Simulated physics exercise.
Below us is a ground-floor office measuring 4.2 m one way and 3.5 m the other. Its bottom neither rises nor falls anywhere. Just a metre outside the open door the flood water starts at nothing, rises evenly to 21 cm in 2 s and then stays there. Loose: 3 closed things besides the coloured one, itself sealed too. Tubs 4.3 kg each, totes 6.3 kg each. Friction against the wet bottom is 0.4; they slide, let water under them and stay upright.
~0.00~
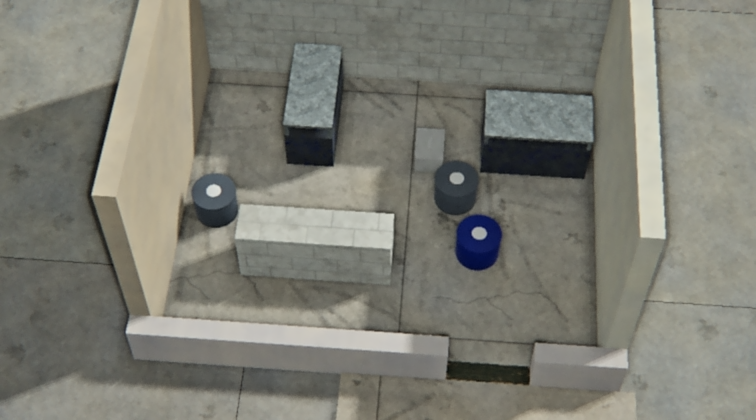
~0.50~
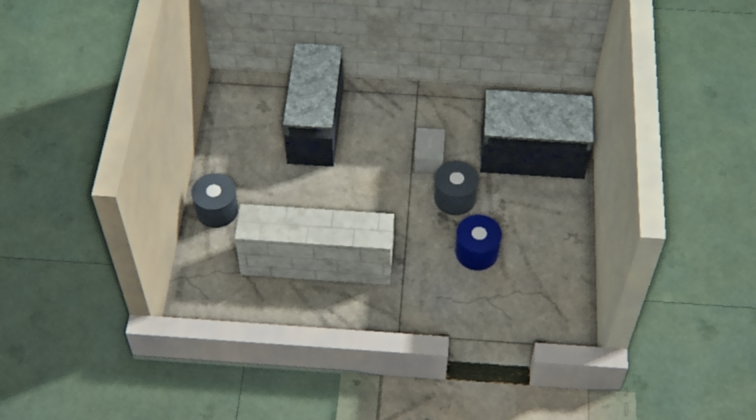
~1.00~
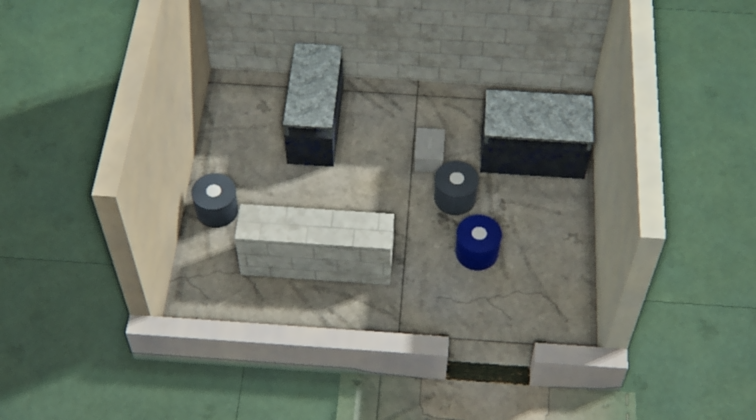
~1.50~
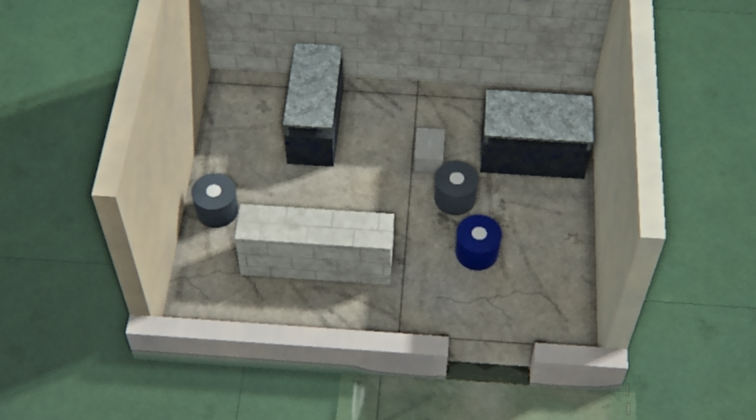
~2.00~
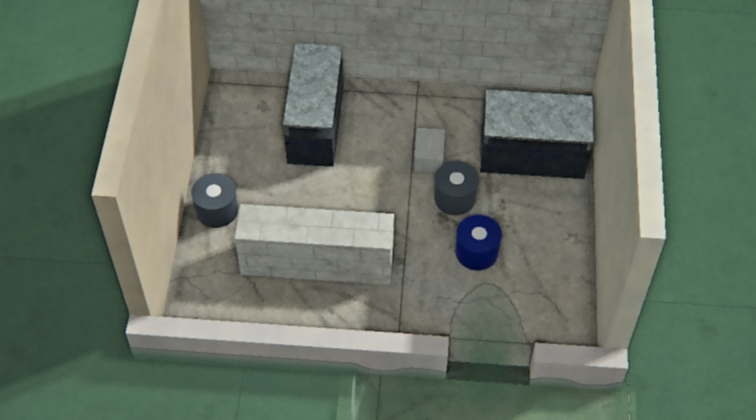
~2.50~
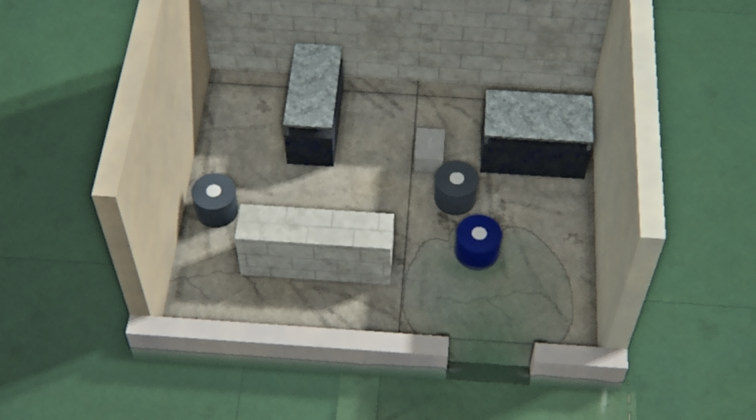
A roofless ground-floor office with pale walls and a cracked grey floor is seen from high above by a still camera. A blue tub sits near the doorway gap at the lower right, with two grey tubs, a small pale box, two dark grey-topped blocks and a long white brick block around it. Green water covers the ground outside, then spreads through the doorway and around the blue tub, while every object stays put.
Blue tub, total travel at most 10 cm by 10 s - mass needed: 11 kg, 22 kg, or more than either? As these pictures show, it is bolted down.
No choice passes.
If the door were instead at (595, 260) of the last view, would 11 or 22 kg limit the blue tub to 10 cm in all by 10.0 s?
Under that setup, neither option succeeds.
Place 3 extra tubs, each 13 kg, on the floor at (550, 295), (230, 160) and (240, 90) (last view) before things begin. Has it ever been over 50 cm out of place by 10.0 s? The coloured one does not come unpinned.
Note, in sequence: Exceeded, not exceeded, not exceeded.
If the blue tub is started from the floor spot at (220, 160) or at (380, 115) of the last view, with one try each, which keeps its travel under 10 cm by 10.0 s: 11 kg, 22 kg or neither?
In order: Even the lighter mass works; only the heavier one succeeds.
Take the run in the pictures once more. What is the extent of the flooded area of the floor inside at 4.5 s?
Close to 8.5 m2, I'd say.
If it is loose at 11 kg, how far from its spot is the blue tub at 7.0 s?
Close to 200 centimetres.
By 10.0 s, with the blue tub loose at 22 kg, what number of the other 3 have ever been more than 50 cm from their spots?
My count gives 3.
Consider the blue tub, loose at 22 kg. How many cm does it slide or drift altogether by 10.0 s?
I'd say close to 20 cm in total.
After 3.5 s the blue tub would be 51 cm from its start with 11 kg and 15 cm from its start with 22 kg; 6 cm of water round it then.
After 4.5 s the blue tub would be 77 cm from its start with 11 kg and 19 cm from its start with 22 kg; 5 cm of water round it then.
After 7.0 s the blue tub would be 209 cm from its start with 11 kg and 19 cm from its start with 22 kg; 8 cm of water round it then.
After 10.0 s the blue tub would be 226 cm from its start with 11 kg and 19 cm from its start with 22 kg; 9 cm of water round it then.
